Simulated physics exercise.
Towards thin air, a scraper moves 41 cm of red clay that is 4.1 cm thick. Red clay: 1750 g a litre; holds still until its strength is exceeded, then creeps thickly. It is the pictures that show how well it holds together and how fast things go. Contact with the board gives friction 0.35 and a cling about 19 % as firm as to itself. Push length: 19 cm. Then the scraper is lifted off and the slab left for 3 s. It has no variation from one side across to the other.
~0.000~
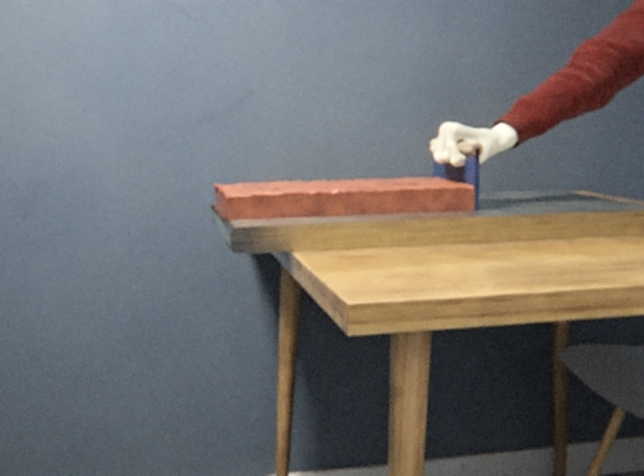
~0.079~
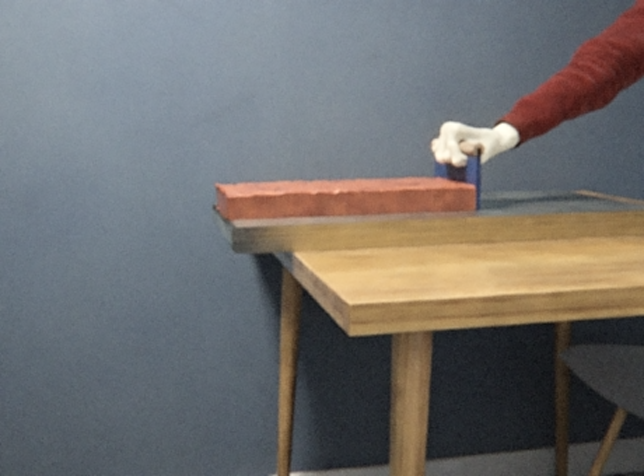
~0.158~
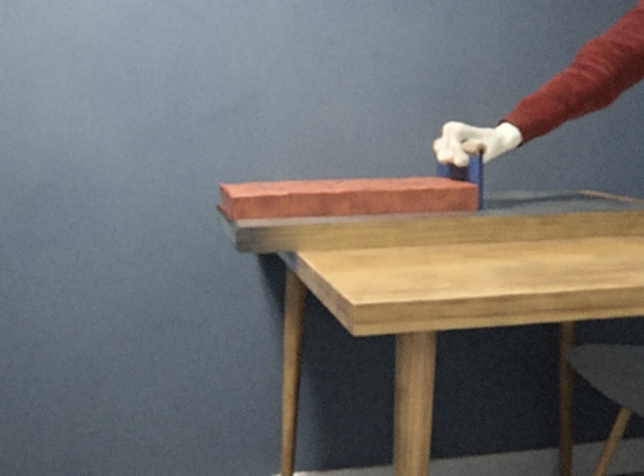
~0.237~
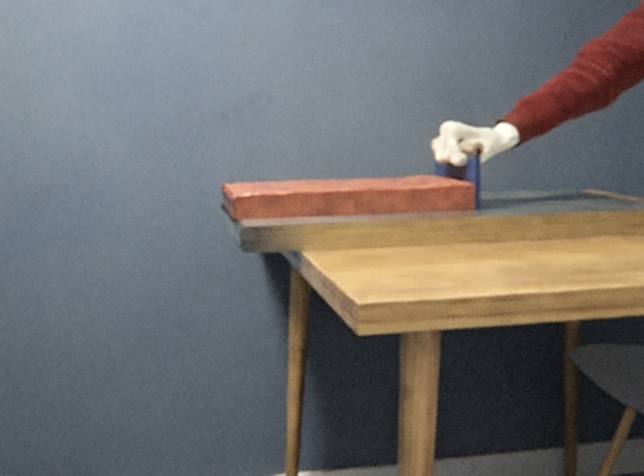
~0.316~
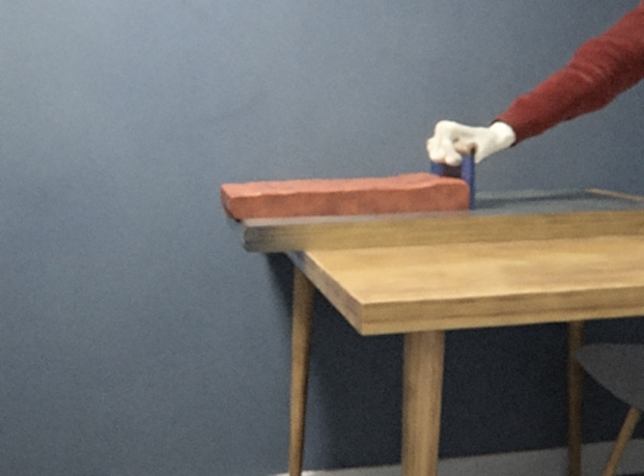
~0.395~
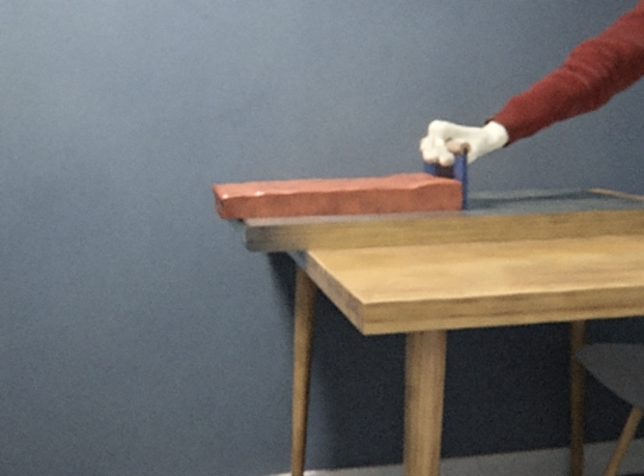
A gloved hand in a red sleeve held a blue scraper against a long slab of red clay on a table, then pushed it slightly left until its front end stuck out past the edge.
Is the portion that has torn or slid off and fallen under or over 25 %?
In the end, the portion that came off and fell sits north of 25 %.
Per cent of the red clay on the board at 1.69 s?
Roughly 60 per cent.
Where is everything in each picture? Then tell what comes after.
The first picture shows foot of the scraper at (474, 210), not yet moved; leading edge of the red clay at (225, 201).
The second picture shows foot of the scraper at (476, 210), not yet moved; leading edge of the red clay at (226, 201).
The third picture shows foot of the scraper at (478, 210), moved 3 mm; leading edge of the red clay at (230, 201).
The fourth picture shows foot of the scraper at (475, 210), moved 1.6 cm; leading edge of the red clay at (233, 201).
The fifth picture shows foot of the scraper at (470, 210), moved 3.2 cm; leading edge of the red clay at (230, 201), 3 % of it past the edge, in one piece.
The sixth picture shows foot of the scraper at (463, 210), moved 4.8 cm; leading edge of the red clay at (221, 202), 7 % of it past the edge, in one piece.
After 0.78 s, 73 % lies on the board and 0 % has fallen.
After 1.24 s, 58 % lies on the board and 33 % has fallen.
After 1.69 s, 58 % lies on the board and 39 % has fallen.
After 2.15 s, 58 % lies on the board and 39 % has fallen.
After 4.15 s, at the end, 58 % lies on the board and 39 % has fallen.
